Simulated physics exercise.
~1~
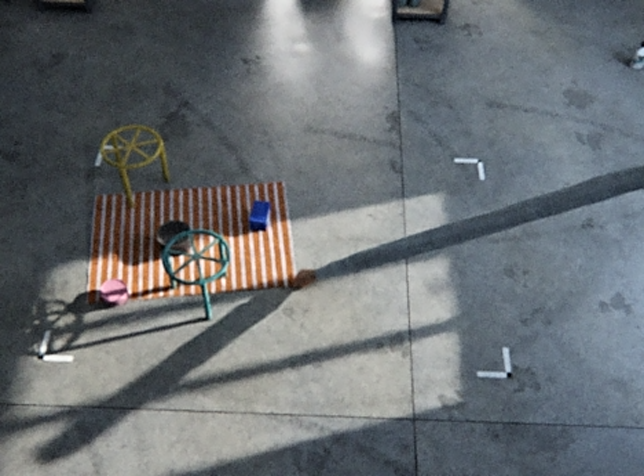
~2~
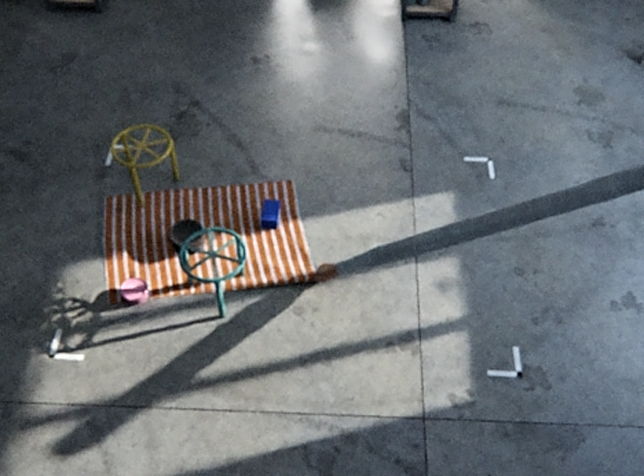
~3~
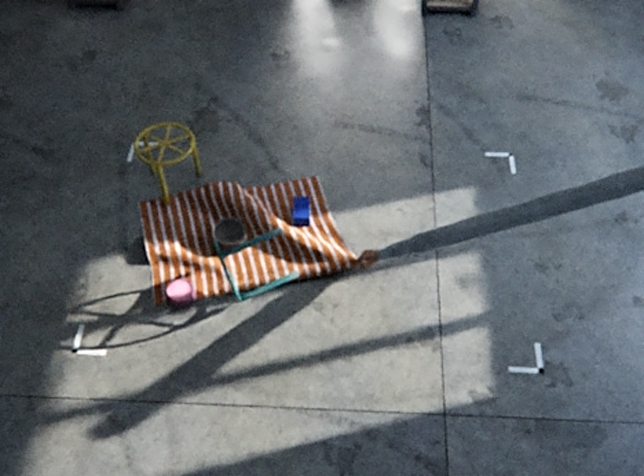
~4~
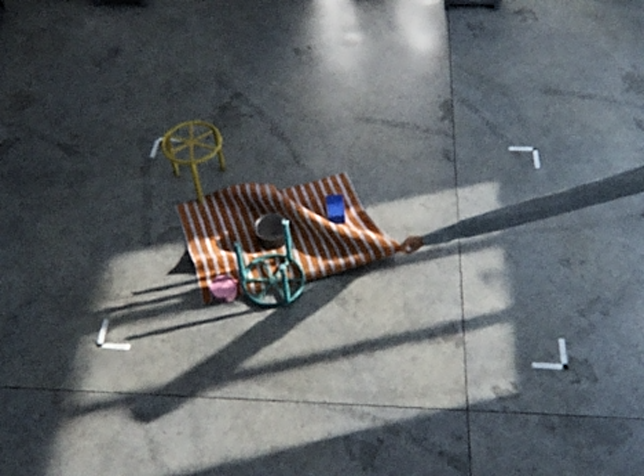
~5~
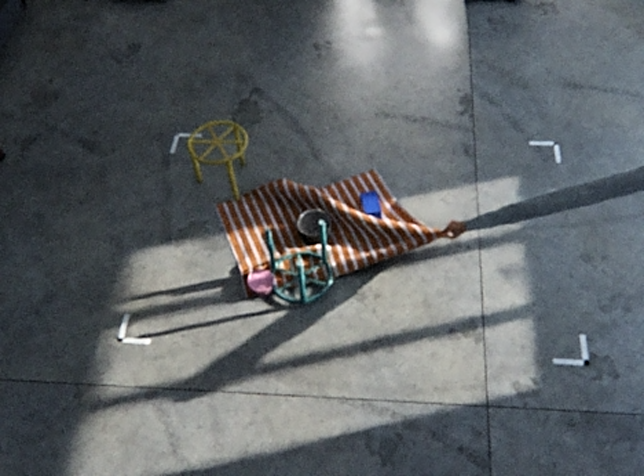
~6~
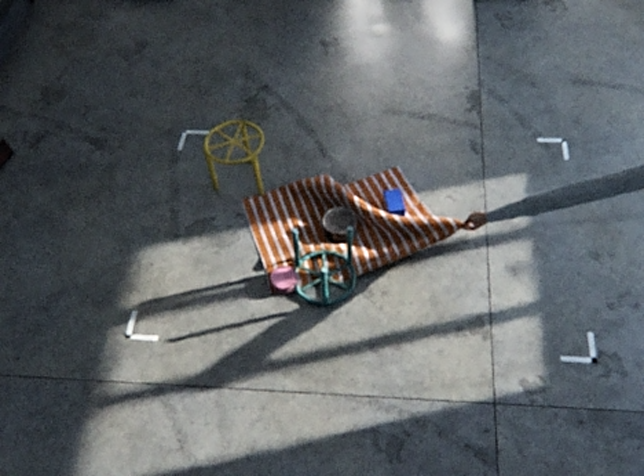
On a sunlit and shadowed concrete shop floor seen from high above, an orange-and-white striped sheet lies flat between white corner marks. A yellow stool stands at its upper left, a pink bucket at lower left, a black bucket and teal stool near the middle, and a blue box at upper right. A hand on a long grey arm pulls the lower right corner rightward as the view pans slightly left. The sheet wrinkles and slides, carrying the buckets and box, while the teal stool tips over. It ends upended on the bunched sheet, with the yellow stool still upright, shifted slightly.
